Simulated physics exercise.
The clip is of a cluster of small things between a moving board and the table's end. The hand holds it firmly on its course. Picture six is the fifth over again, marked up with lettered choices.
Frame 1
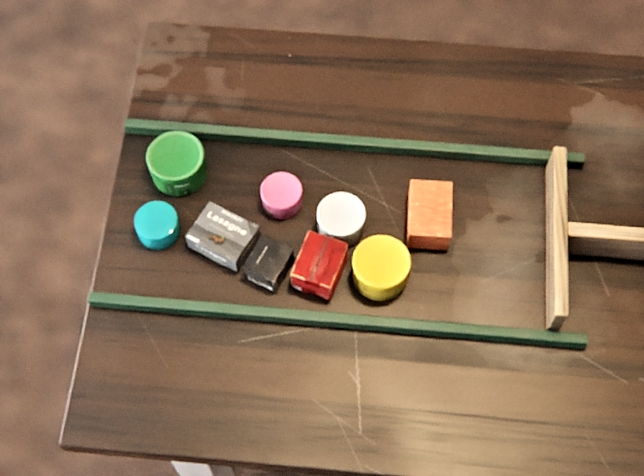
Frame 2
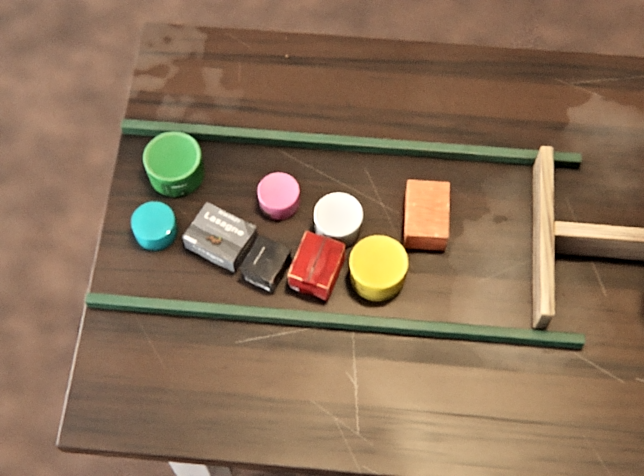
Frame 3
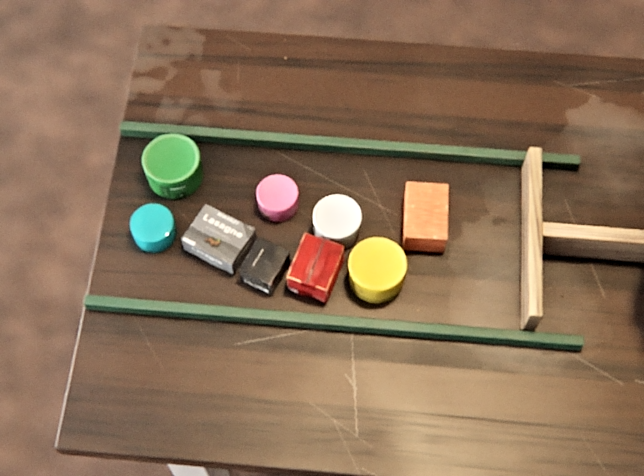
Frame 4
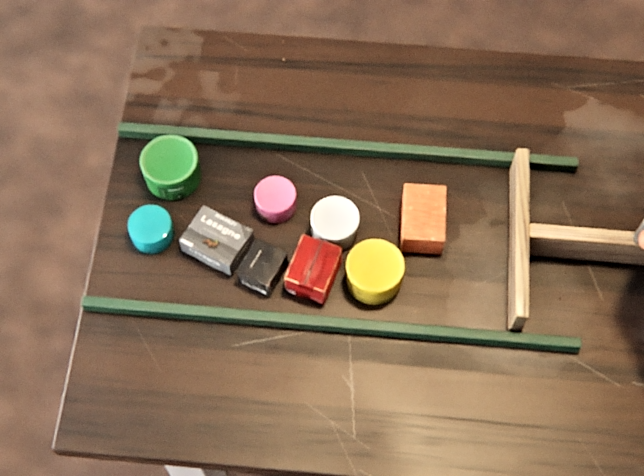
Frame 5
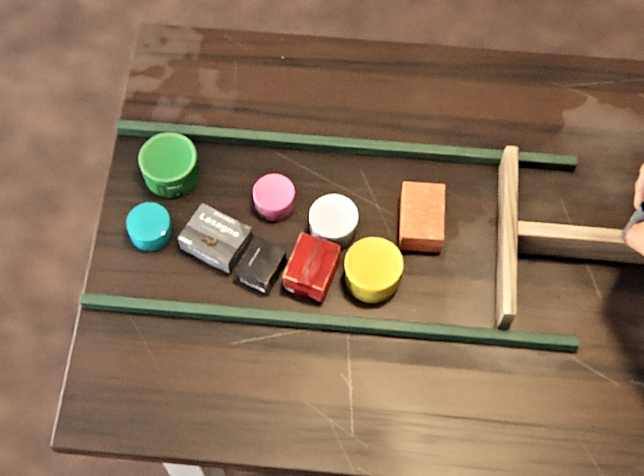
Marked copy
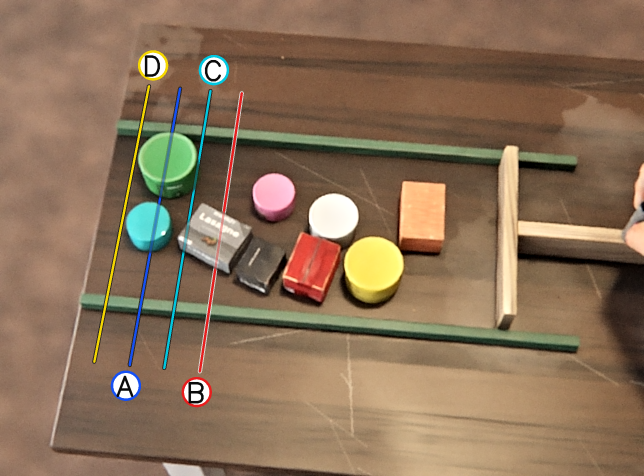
A wooden pusher slides slowly left between green rails toward small jars and boxes.
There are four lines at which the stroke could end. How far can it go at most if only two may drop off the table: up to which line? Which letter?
The farthest such stop is B.
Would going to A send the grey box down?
Yes.
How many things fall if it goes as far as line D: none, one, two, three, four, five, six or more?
Six or more.
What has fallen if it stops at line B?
The turquoise pot goes over.
On the copy, A at (157, 218); B at (222, 223); C at (189, 220); D at (123, 215).
On B. First, board (407, 218); yellow tub (367, 270); orange block (378, 213).
Then, board (304, 210); turquoise pot (112, 205); grey box (161, 226).
Finally, board (224, 203); turquoise pot over the edge; black box (97, 271); one fallen.
By contrast, A drops six; C drops three; D drops seven.
